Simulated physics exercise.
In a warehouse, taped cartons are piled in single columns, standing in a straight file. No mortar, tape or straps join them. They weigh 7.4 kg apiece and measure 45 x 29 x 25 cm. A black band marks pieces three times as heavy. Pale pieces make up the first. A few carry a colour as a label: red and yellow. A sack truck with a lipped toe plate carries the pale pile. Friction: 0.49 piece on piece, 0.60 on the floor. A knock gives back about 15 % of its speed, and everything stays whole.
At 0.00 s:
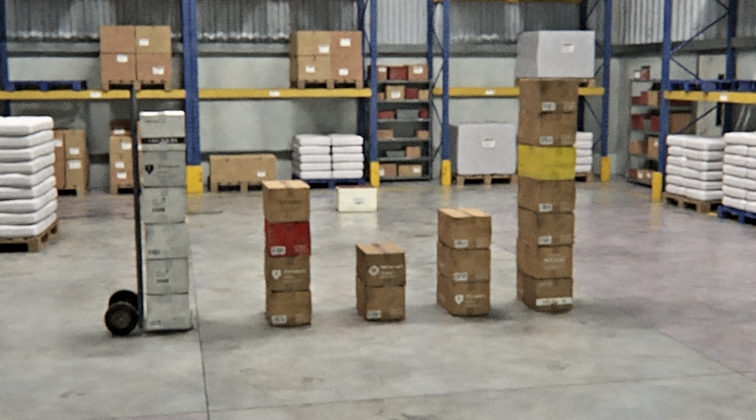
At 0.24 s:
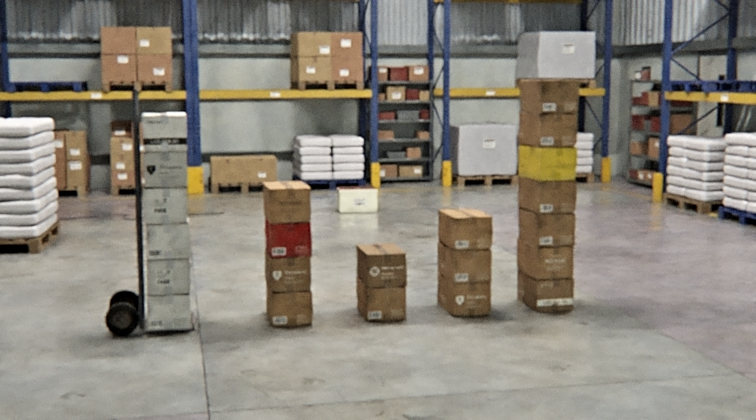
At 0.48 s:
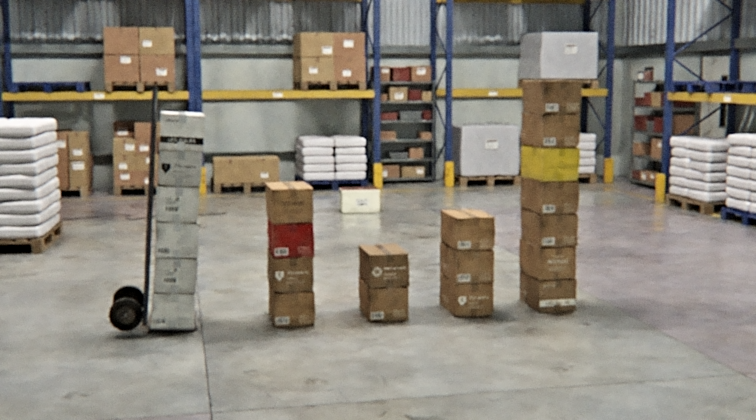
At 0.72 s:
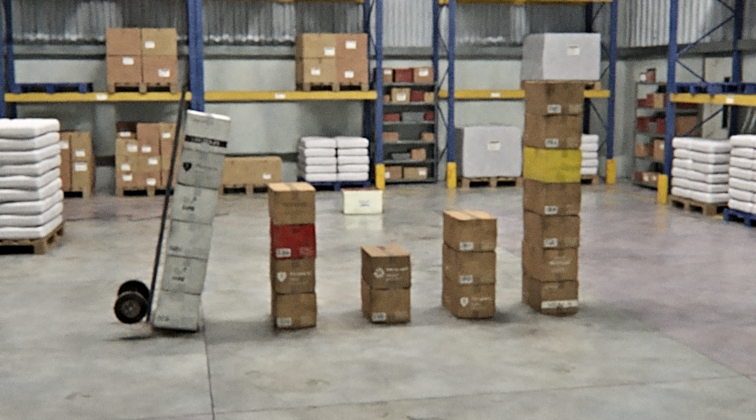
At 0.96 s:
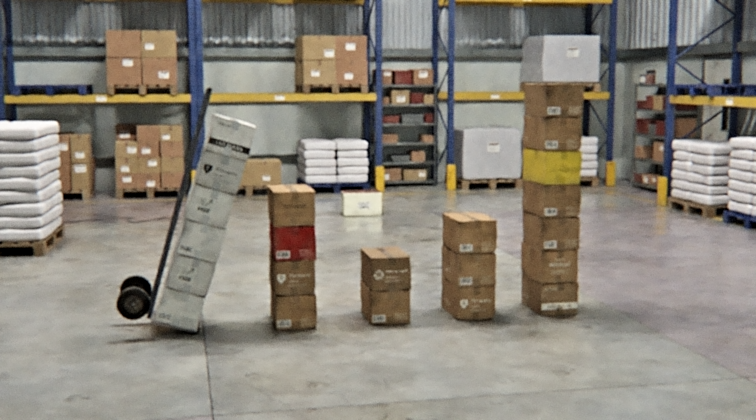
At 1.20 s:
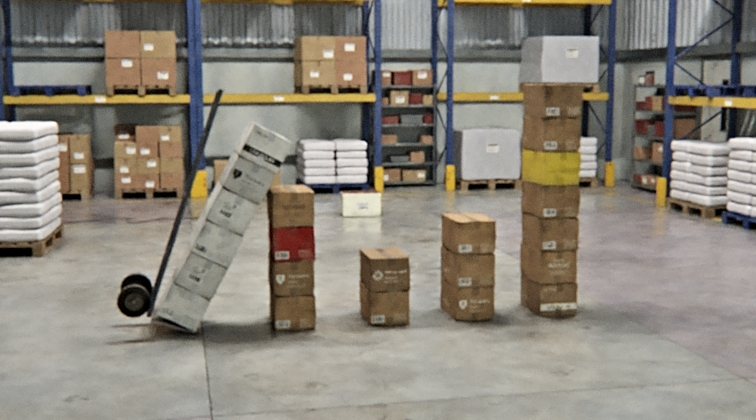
A tall column of pale cartons on a sack truck leans rightward in a warehouse, seen from the front across a grey concrete floor, with blue and yellow racking behind. To its right stand four brown stacks in a row, one with a red carton, the tallest with a yellow one. The upright truck tilts right, then the pale column leans beyond its frame, reaching the red-marked stack.
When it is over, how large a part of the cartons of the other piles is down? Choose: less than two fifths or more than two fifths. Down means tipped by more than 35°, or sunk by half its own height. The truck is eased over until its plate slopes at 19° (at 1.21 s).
The part is under two fifths.
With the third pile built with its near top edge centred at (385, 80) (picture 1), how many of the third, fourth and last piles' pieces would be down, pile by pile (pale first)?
Then third 7, fourth 3, last 7.
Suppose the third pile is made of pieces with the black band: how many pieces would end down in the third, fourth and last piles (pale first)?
Then third 0, fourth 0, last 0.
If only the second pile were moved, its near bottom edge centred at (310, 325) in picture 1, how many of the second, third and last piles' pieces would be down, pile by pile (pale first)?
Then second 4, third 1, last 0.
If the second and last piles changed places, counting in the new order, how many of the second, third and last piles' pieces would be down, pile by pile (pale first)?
In that case second 6, third 0, last 1.
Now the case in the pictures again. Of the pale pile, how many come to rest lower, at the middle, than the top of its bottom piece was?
2 pale pieces.
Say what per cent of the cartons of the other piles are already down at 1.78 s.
By then 0 per cent.
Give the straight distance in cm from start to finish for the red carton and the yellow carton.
Red 50, yellow 0.
After 1.42 s, 5 of the pale pile down; none of the 16 other cartons down, 4 disturbed; red carton leaning 3°.
After 1.78 s, 6 of the pale pile down; none of the 16 other cartons down, 4 disturbed; red carton leaning 18°.
After 2.10 s, 6 of the pale pile down; 4 of the 16 other cartons down; red carton leaning 42°.
At rest (3.1 s), 6 of the pale pile down; 4 of the 16 other cartons down; red carton leaning 36°; yellow carton unmoved. That is 25 per cent. As the last picture would show them, middles, red carton near (360, 244), yellow carton near (550, 166).
